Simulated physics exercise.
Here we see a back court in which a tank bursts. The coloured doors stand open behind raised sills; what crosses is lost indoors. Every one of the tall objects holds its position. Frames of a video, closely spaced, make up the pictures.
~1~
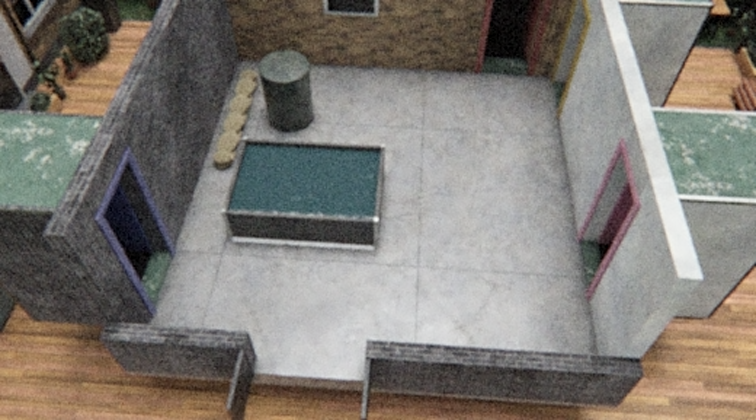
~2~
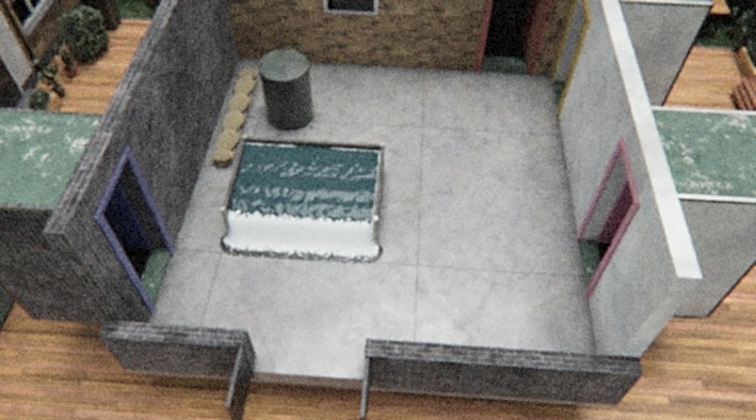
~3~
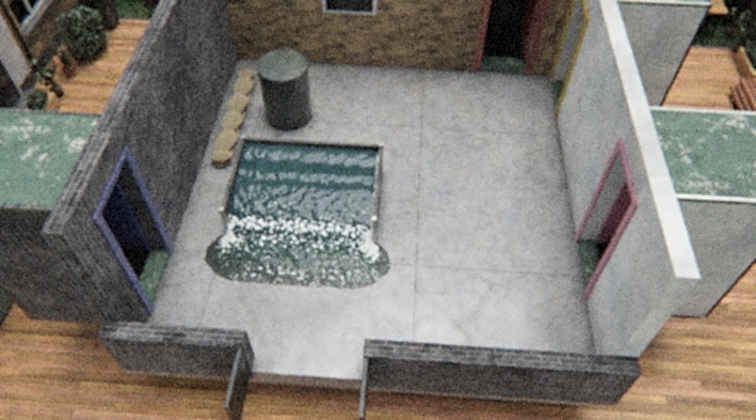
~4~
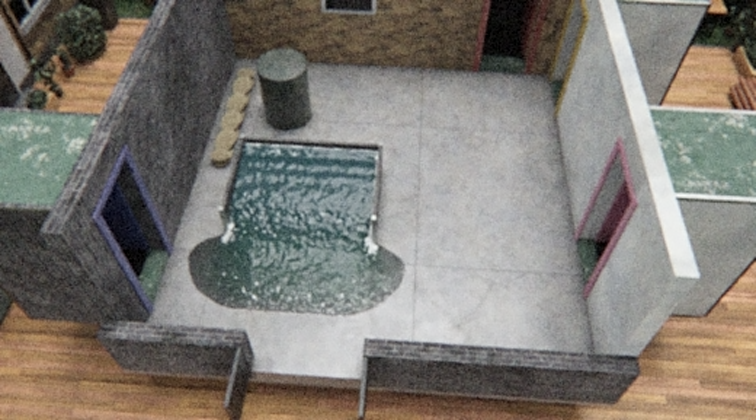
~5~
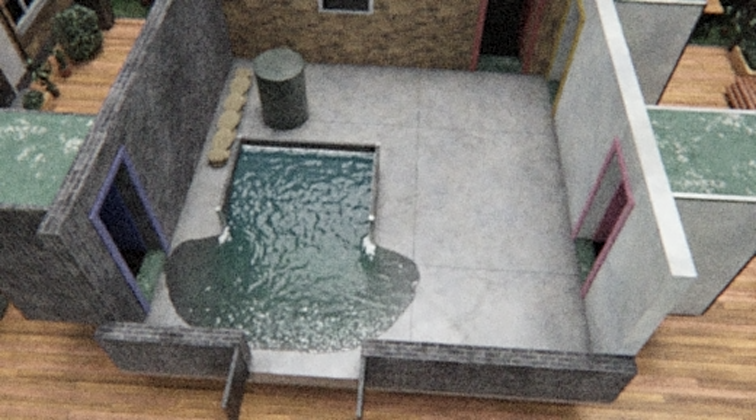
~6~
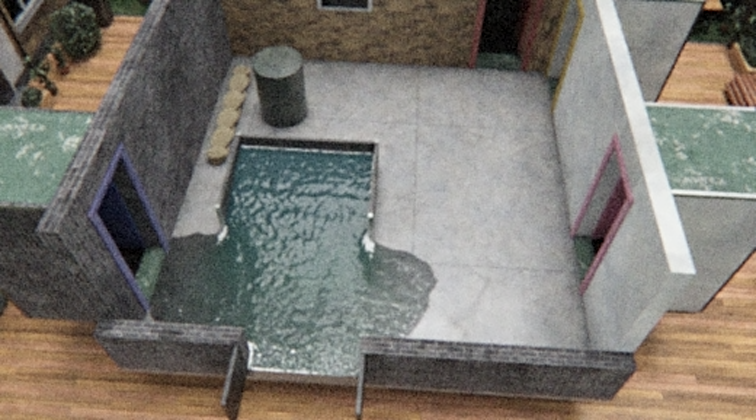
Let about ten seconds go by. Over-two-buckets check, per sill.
Pink door: Within two, yellow door: Within two, blue door: Within two, red door: Within two.
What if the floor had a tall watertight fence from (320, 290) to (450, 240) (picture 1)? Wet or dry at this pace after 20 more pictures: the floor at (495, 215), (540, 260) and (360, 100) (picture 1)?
Taking the points in order, they are high and dry, high and dry and high and dry.
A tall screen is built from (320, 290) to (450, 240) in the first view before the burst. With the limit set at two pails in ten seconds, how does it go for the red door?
The red door falls short.
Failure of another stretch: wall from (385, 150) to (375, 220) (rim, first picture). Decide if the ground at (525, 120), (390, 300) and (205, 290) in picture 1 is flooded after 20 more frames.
Sequence: Wetted / spared / spared.
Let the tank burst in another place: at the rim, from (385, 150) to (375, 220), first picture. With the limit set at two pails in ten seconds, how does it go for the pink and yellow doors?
The pink door exceeds the limit, the yellow door exceeds the limit.
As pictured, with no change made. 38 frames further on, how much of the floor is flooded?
The answer is around 60 per cent.
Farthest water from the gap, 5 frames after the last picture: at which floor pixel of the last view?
The front's farthest point is close to (480, 367).
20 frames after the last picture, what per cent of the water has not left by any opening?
Around 64 in a hundred.
A moment on, water covers 25 % of the floor; the pink door not reached, the yellow door not reached, the blue door wet at the sill, nothing in, the red door not reached.
Next, water covers 25 % of the floor; the pink door not reached, the yellow door not reached, the blue door wet at the sill, nothing in, the red door not reached.
Then, water covers 35 % of the floor; the pink door wet at the sill, nothing in, the yellow door not reached, the blue door under two buckets in, the red door not reached.
Later, water covers 60 % of the floor; the pink door wet at the sill, nothing in, the yellow door not reached, the blue door under two buckets in, the red door not reached.
In the end, water covers 80 % of the floor; the pink door wet at the sill, nothing in, the yellow door wet at the sill, nothing in, the blue door under two buckets in, the red door wet at the sill, nothing in.
